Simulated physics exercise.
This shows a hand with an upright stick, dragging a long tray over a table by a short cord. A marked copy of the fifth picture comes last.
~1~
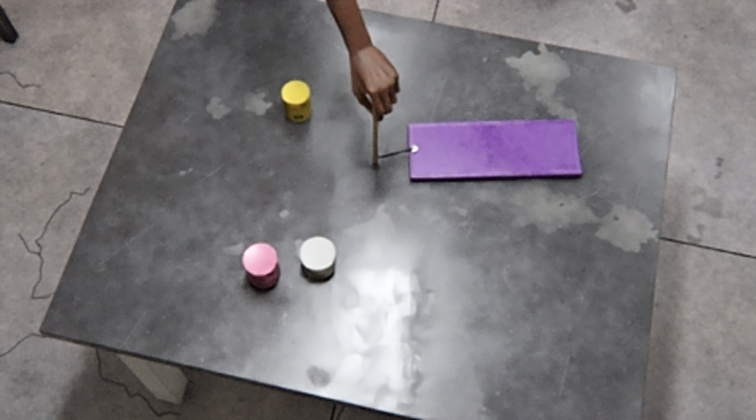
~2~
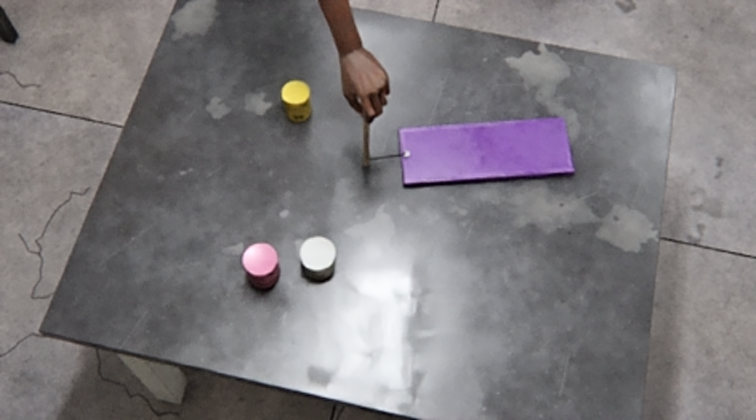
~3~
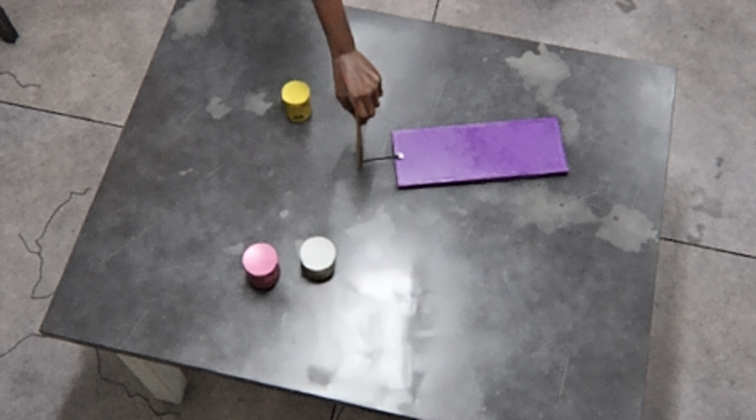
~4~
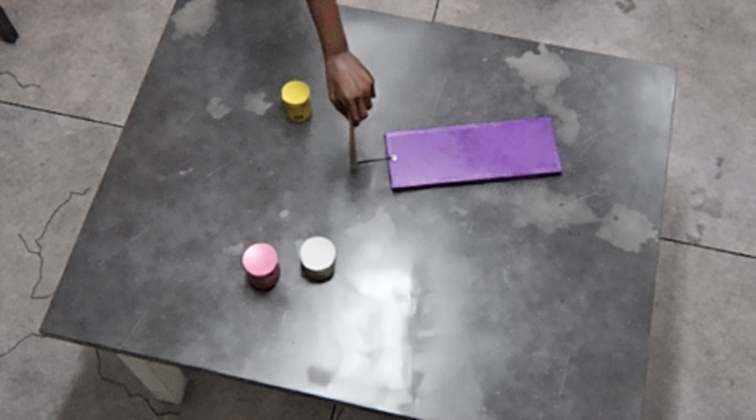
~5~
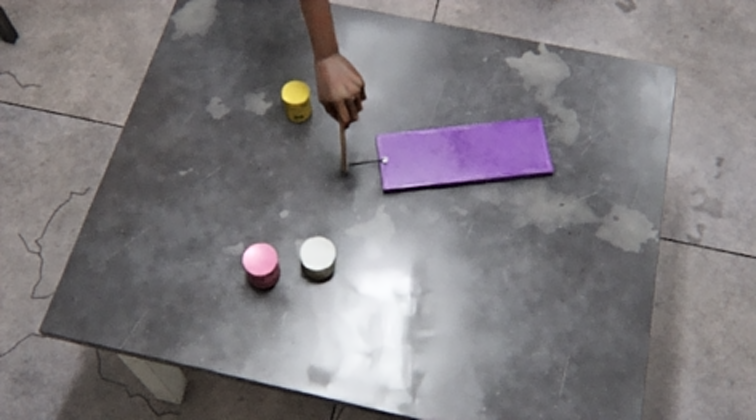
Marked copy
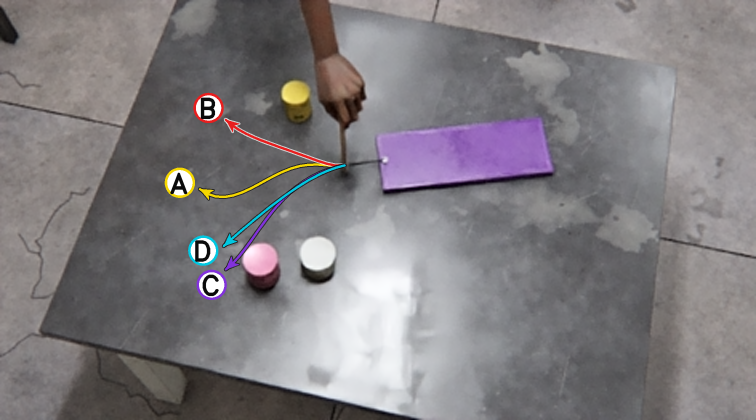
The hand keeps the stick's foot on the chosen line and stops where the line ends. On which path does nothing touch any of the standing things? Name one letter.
Only A misses them all.
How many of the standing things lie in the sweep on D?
It touches one.
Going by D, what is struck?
It meets the pink jar.
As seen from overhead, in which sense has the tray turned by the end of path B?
Clockwise.
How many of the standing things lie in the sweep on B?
It touches one.
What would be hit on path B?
It is the yellow jar.
On the marked copy, A from (345, 165) via (267, 180) to (200, 189); B from (345, 165) via (278, 146) to (226, 120); C from (345, 165) via (277, 206) to (226, 269); D from (345, 165) via (281, 199) to (224, 246).
With A. Early on, foot of the stick (291, 169), middle of the tray (412, 157).
Further on, foot of the stick (241, 194), middle of the tray (360, 168).
At the end, foot of the stick (197, 187), middle of the tray (319, 175); nothing has been touched.
As for the rest, B meets the yellow jar; C meets the white tub and pink jar; D meets the pink jar.
